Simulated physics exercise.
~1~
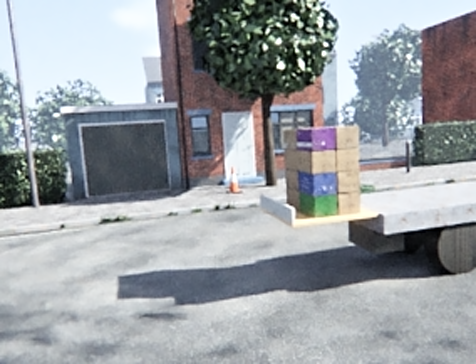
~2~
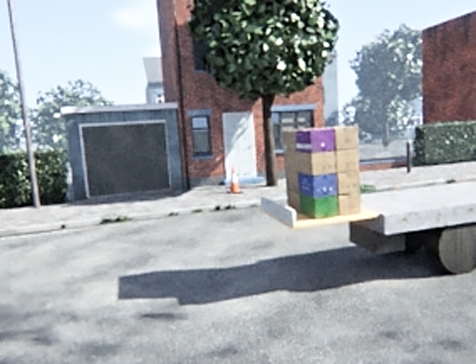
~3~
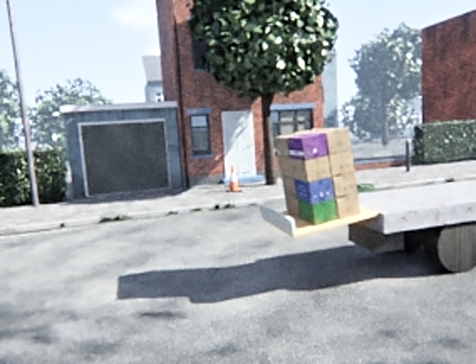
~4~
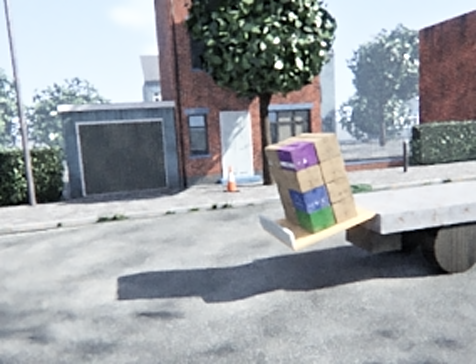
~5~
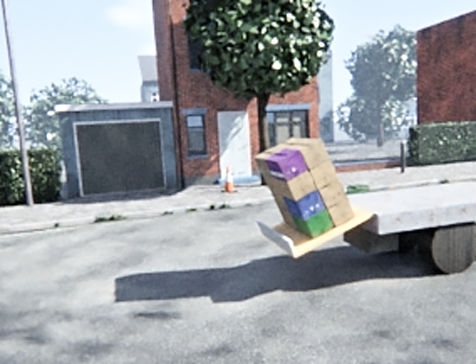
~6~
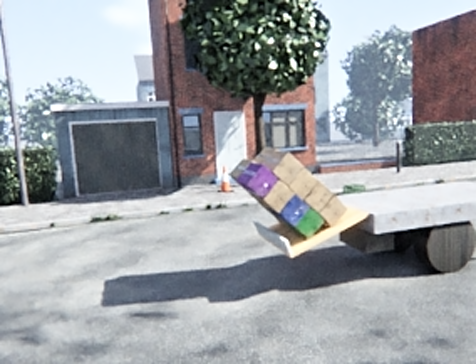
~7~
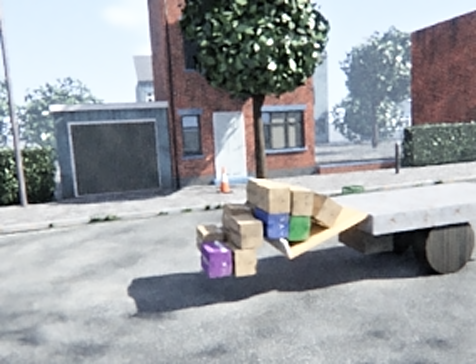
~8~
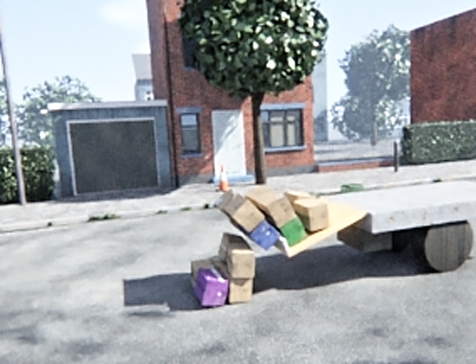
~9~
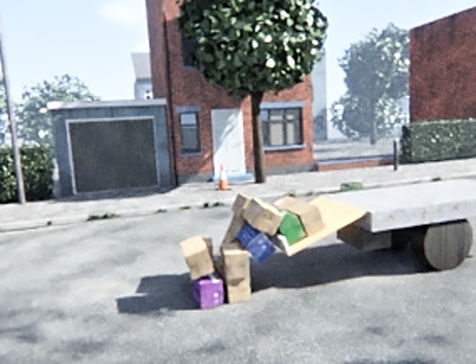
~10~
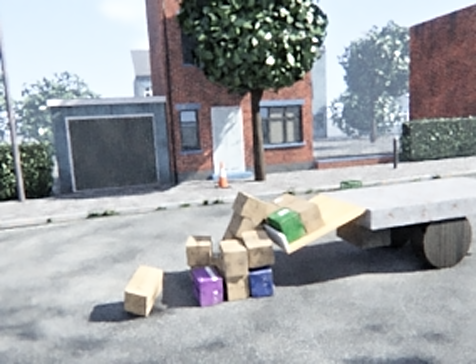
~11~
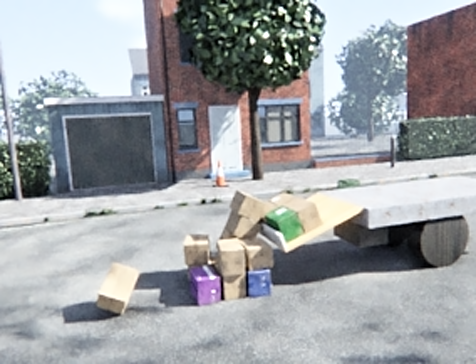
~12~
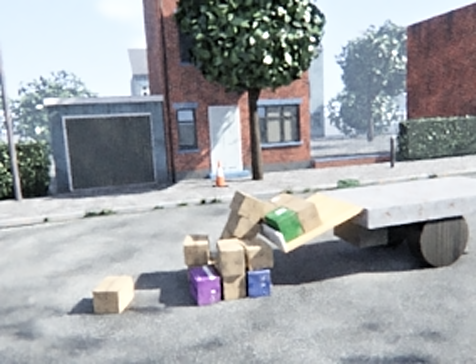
At first, a neat stack of taped cartons, some marked purple, blue and green, stands on a level flap at the back of a flat-bed by the roadside. The flap tips down to the left, and the stack leans with it. The flap stops, but the stack keeps toppling left, its upper cartons breaking away and dropping to the road. More slide after them, including the blue one, while one carton tumbles farther left. Finally, most cartons lie heaped on the road below, one sits apart, and the green carton rests on its side on the sloping flap.
